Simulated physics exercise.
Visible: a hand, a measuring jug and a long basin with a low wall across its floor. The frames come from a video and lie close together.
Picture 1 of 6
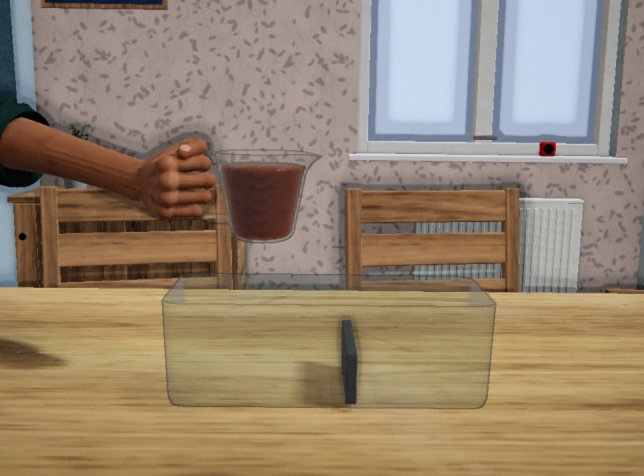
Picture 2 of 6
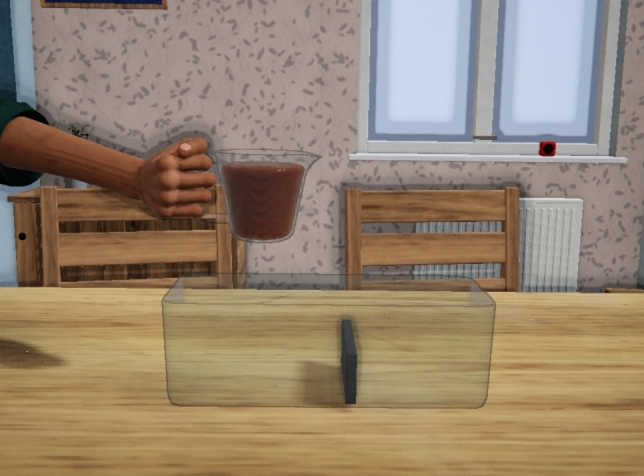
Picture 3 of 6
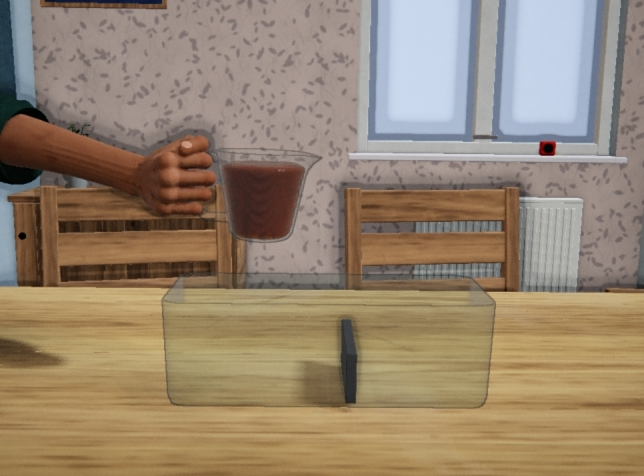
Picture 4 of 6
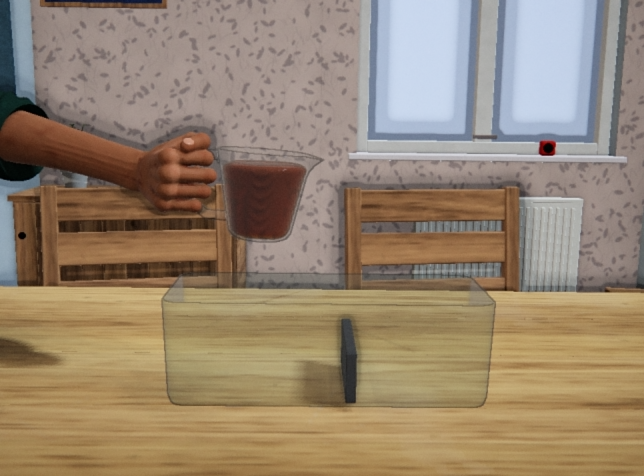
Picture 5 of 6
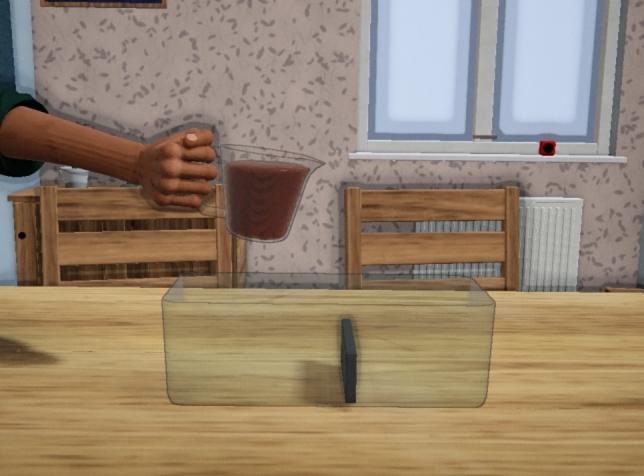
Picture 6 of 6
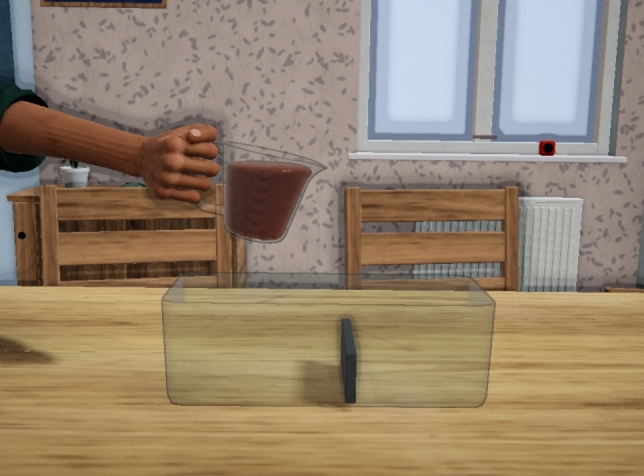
In a room with patterned wallpaper, a hand held a clear jug of reddish-brown liquid above a long see-through basin on a wooden table, at first keeping still, then tilting it slightly to the right.
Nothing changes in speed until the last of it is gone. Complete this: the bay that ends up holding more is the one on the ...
... right.
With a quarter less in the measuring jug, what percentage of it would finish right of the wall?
I'd put it at around 70 %.
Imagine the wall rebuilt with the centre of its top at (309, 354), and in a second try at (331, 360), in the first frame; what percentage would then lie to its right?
First some 95, then 95 per cent.
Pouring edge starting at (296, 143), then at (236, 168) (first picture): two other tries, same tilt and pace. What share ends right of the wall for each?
Roughly 30 in a hundred the first time and 0 in a hundred the second.
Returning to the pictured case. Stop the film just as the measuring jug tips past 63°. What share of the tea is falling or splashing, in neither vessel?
I'd put it near 20 per cent.
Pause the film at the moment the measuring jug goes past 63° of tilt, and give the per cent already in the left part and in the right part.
The left part holds 0 percent and the right part 10 percent.
A moment on, the tilt is 63° and 71 per cent is still to pour, 0 is left of the wall and 9 right of it.
Next, the tilt is 91° and 19 per cent is still to pour, 5 is left of the wall and 62 right of it.
Then the tilt is 94° and 1 per cent is still to pour, 17 is left of the wall and 79 right of it.
Later the tilt is 94° and 0 per cent is still to pour, 20 is left of the wall and 79 right of it.
Finally, 20 per cent lies left of the wall, 79 right of it and 1 outside.
